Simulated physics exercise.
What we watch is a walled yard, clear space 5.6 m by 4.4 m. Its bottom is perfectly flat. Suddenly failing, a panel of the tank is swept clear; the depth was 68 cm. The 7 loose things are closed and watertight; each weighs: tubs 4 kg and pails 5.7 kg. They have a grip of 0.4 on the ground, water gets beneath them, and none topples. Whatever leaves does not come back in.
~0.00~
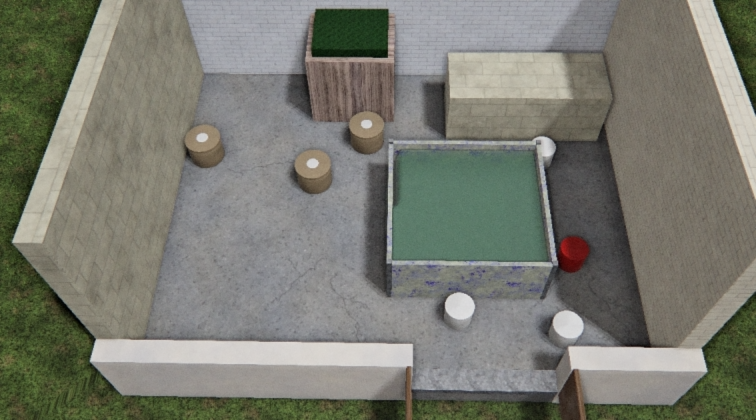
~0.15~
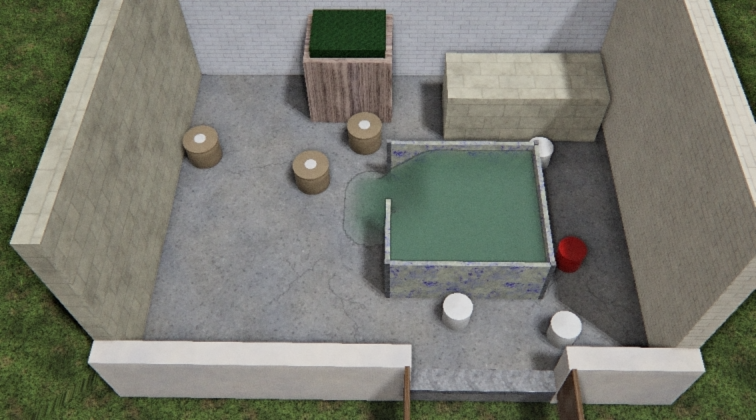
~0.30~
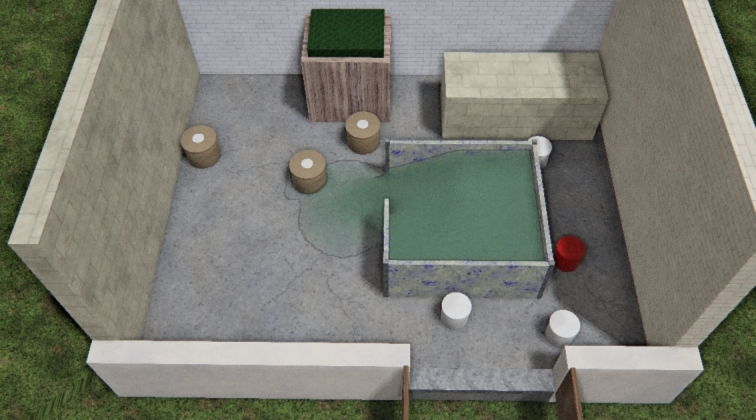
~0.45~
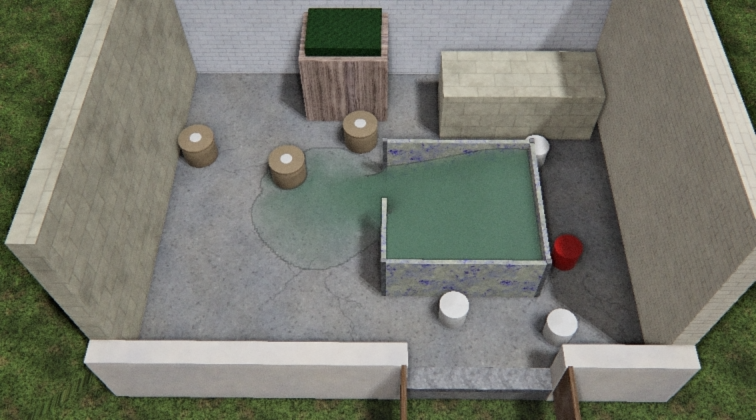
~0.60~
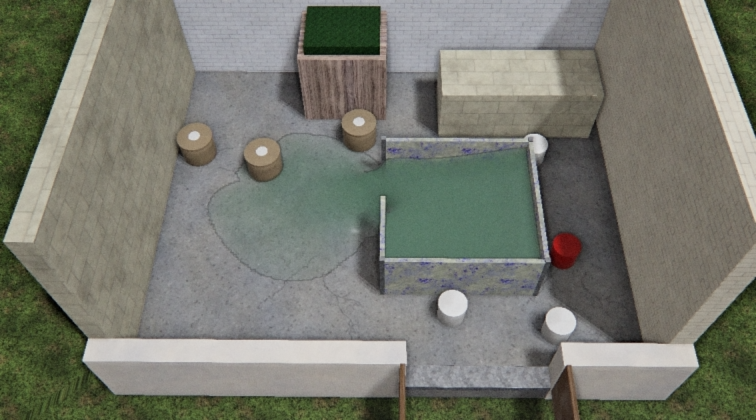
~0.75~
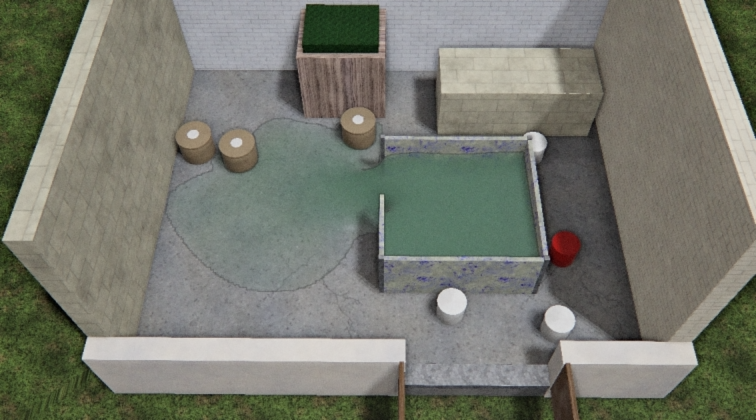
Green water poured through a gap in the left side of a tank in a walled yard and spread across the floor, pushing one tan tub leftward while the other tubs and pails stayed put.
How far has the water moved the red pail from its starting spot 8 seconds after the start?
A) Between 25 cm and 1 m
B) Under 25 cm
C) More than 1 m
Under 25 cm.
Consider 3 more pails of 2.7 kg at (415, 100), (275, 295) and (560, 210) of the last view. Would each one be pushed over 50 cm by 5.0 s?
First inside the limit, then outside the limit, then inside the limit.
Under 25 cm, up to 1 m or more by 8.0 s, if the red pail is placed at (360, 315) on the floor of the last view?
Observed: Object goes well off.
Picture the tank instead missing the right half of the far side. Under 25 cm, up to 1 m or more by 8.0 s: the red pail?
The red pail is swept away.
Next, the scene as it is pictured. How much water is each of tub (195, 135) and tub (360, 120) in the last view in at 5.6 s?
Depths: Near 12 cm, then near 5 cm.
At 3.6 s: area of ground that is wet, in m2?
My estimate is roughly 15 m2.
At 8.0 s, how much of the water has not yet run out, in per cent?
Close to 96 in a hundred parts remain.
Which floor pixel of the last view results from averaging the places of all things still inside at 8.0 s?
It sits at about (460, 229).
After 1.6 s the red pail is near (566, 243), 0.0 m from its start, aground; 0 of 7 are out; 2 afloat.
After 3.6 s the red pail is near (566, 243), 0.0 m from its start, aground; 0 of 7 are out; 2 afloat.
After 5.6 s the red pail is near (566, 243), 0.0 m from its start, aground; 0 of 7 are out; 3 afloat.
After 8.0 s the red pail is near (566, 243), 0.0 m from its start, aground; 0 of 7 are out; 5 afloat.
